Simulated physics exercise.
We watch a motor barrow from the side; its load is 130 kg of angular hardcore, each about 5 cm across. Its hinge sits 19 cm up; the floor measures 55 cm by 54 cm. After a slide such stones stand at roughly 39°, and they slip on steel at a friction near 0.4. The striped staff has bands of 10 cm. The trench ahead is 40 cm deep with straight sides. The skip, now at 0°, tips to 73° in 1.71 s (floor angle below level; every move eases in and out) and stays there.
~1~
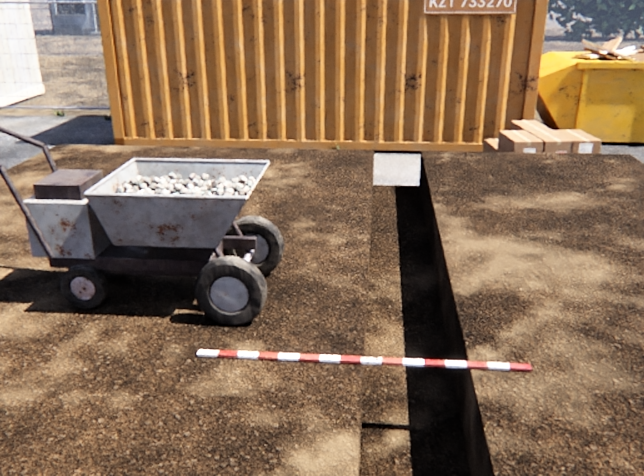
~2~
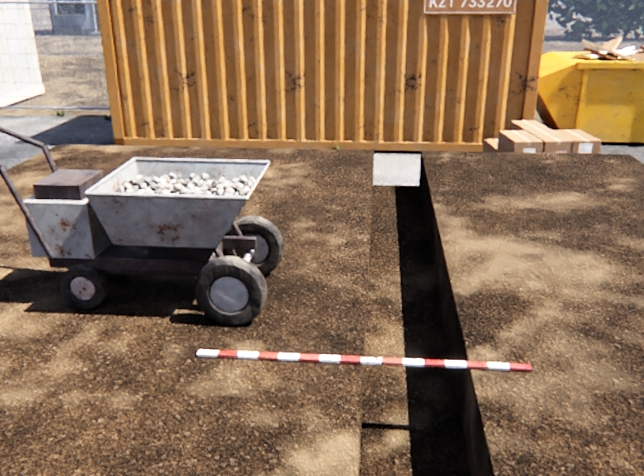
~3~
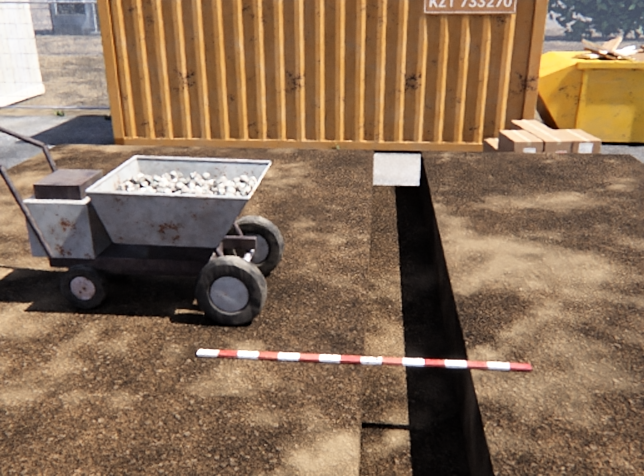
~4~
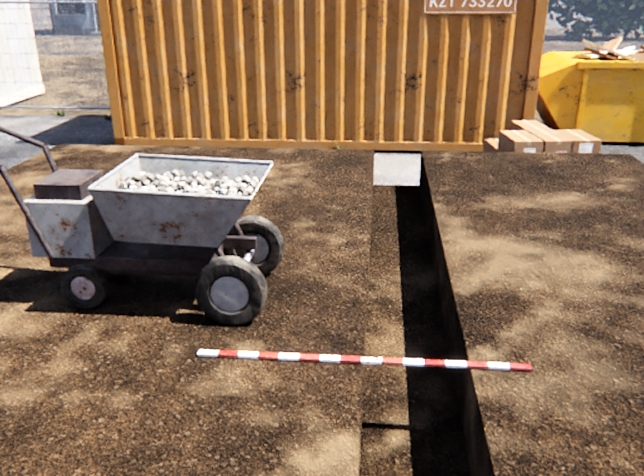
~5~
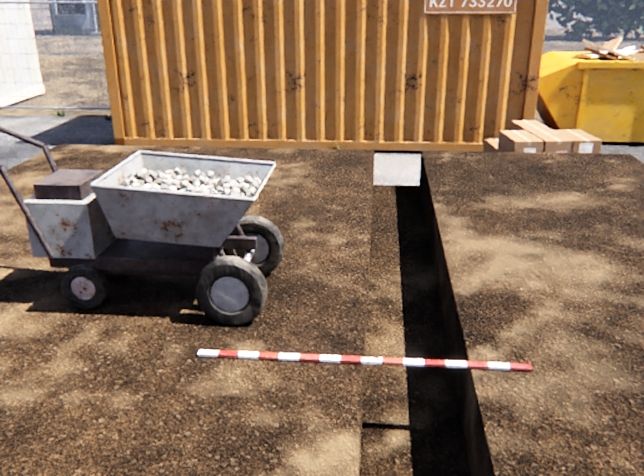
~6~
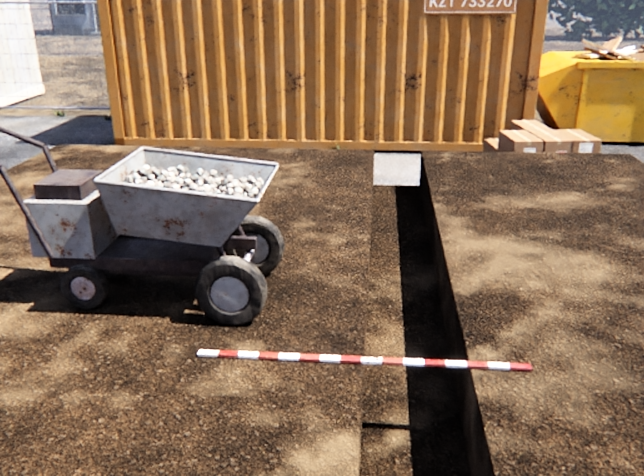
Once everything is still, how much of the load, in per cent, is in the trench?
Roughly 58 per cent ends in the trench.
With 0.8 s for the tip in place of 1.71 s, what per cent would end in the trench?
It would be near 65 per cent.
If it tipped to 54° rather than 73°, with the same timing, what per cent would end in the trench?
Then about 0 per cent.
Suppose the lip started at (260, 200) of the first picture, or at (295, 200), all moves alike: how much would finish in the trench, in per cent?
First some 80, then 80 per cent.
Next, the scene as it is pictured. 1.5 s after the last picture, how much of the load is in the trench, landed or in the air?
Some 10 per cent.
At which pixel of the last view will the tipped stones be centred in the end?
Their middle is at about (393, 355).
Then, 1.0 s after the last picture the floor is at 61°, 100 % in the skip; the foremost stones are at (332, 251).
Then, 1.5 s after the last picture the floor is at 73°, 78 % in the skip, 10 % short of the trench, 12 % in the trench; the foremost stones are at (426, 356).
Then, 1.9 s after the last picture the floor is at 73°, 53 % in the skip, 15 % short of the trench, 32 % in the trench; the foremost stones are at (449, 368).
Then, 3.8 s after the last picture the floor is at 73°, 21 % in the skip, 20 % short of the trench, 58 % in the trench; the foremost stones are at (448, 356).
